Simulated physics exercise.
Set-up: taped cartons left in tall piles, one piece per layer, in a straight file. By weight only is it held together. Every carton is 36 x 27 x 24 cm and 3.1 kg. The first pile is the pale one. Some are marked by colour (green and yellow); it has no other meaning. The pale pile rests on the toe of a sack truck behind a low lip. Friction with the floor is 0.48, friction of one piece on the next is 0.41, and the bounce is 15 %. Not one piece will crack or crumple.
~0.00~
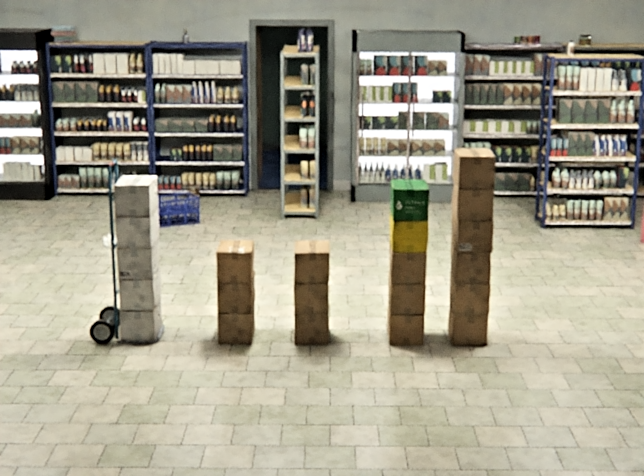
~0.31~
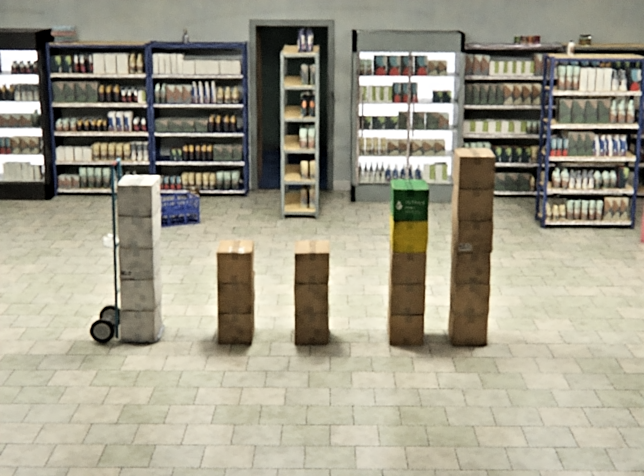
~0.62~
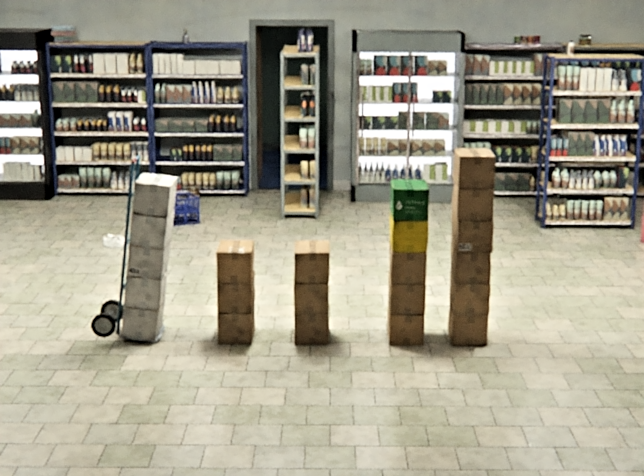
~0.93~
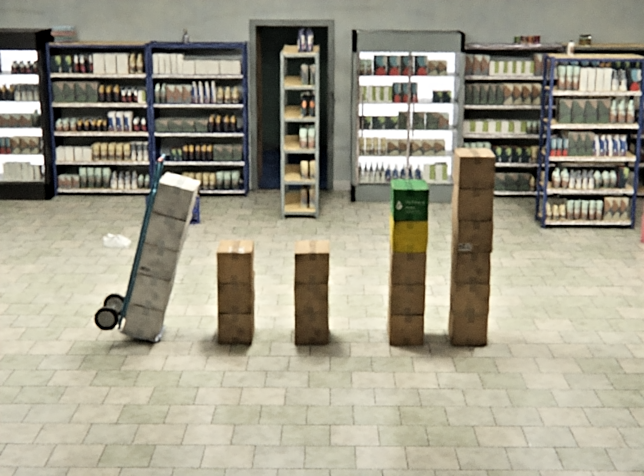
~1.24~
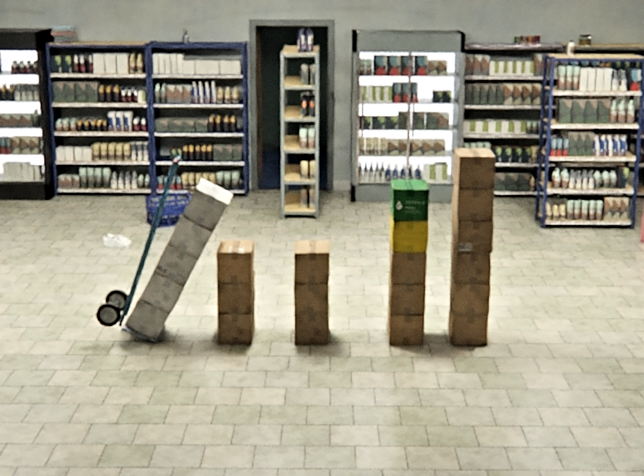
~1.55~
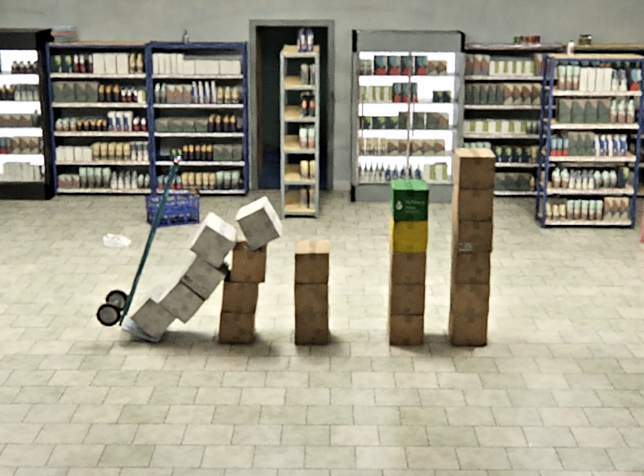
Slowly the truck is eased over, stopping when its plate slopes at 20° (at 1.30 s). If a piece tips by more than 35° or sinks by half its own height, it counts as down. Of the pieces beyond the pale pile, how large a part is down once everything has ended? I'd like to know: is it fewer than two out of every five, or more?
Fewer than two out of every five.
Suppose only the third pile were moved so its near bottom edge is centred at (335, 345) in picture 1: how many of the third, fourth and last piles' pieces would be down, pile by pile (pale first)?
Third 0; fourth 0; last 0.
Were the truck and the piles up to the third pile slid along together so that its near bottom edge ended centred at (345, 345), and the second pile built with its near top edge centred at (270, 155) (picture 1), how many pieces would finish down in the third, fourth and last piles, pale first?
The tally would be third 1, then fourth 5, then last 6.
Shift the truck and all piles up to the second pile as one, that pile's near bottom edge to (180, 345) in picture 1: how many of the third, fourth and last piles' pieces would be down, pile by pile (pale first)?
Pile by pile, you'd see third at 0, fourth at 0 and last at 0 down.
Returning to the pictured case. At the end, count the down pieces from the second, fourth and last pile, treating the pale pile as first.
For the second pile 2, for the fourth pile 0, for the last pile 0.
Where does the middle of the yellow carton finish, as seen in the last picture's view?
I'd place it at about (435, 231) in the final view.
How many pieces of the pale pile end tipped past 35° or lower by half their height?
The answer is 5 of the pale ones.
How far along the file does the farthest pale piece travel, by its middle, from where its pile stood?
I'd put it at close to 160 cm.
After 1.72 s, 4 of the pale pile down; none of the 17 other cartons down, 3 disturbed.
After 2.16 s, 5 of the pale pile down; none of the 17 other cartons down, 6 disturbed.
After 2.84 s, 5 of the pale pile down; 2 of the 17 other cartons down.
After 3.32 s, 5 of the pale pile down; 4 of the 17 other cartons down; yellow carton leaning 9°; green carton leaning 9°.
At rest (4.0 s), 5 of the pale pile down; 4 of the 17 other cartons down; yellow carton leaning 10°; green carton leaning 10°. That is 24 per cent. As the last picture would show them, middles, yellow carton near (435, 231), green carton near (438, 199).
